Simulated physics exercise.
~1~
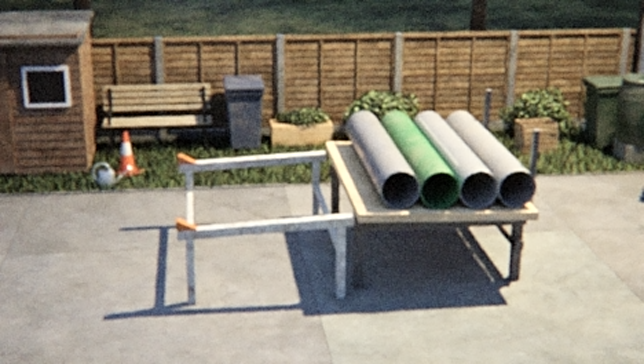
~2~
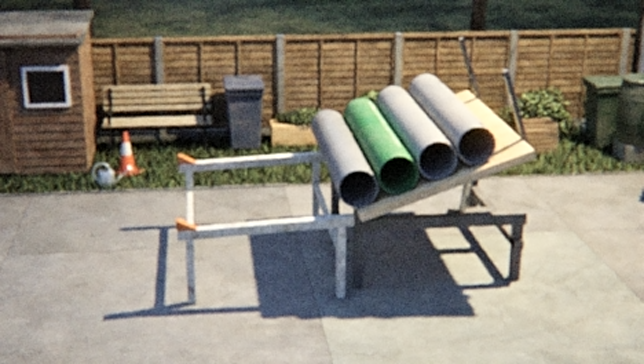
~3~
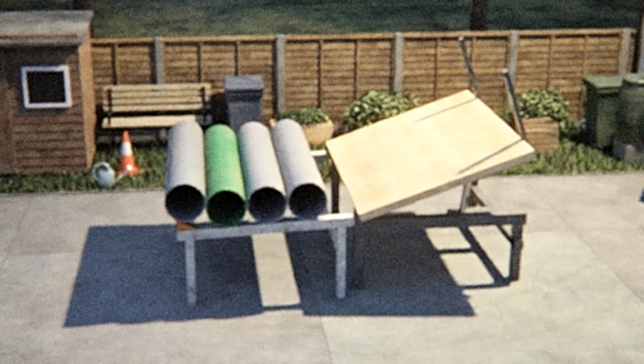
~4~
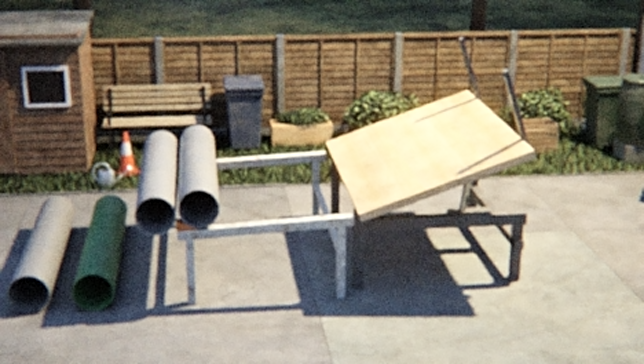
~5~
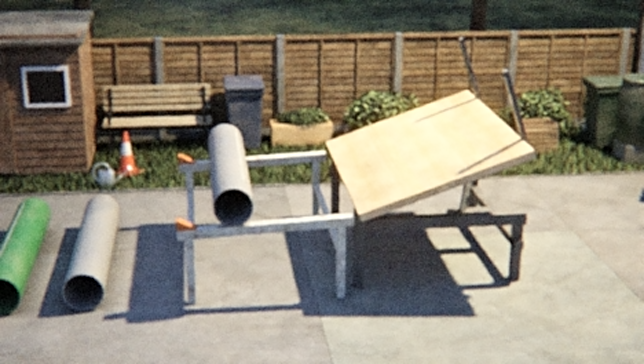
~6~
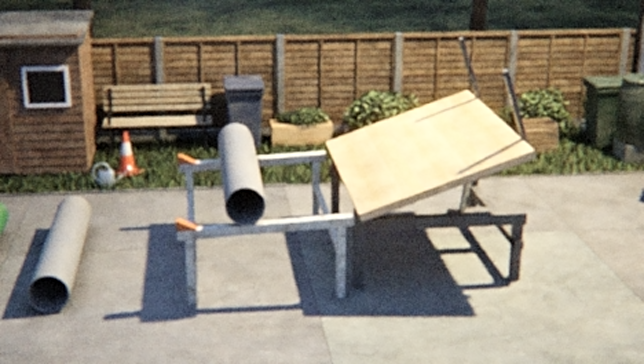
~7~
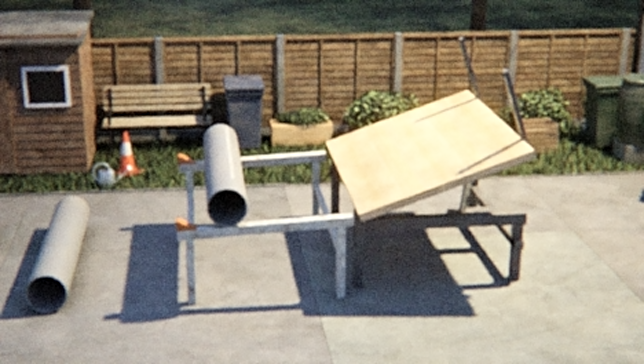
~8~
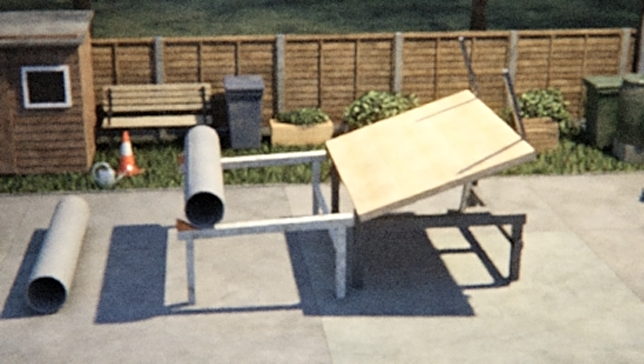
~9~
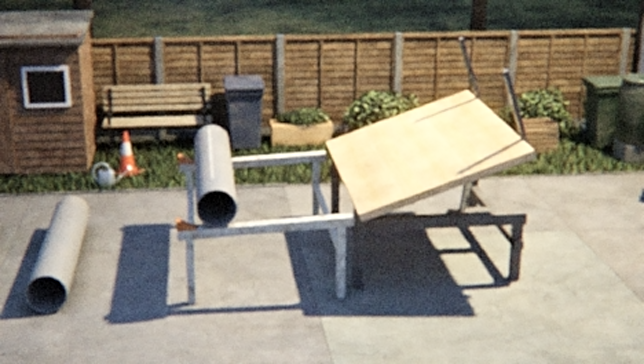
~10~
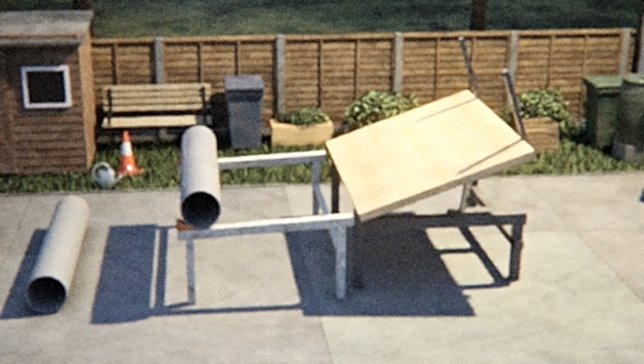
In a fenced yard, a table tilts and pipes roll left, leaving one on the rack.
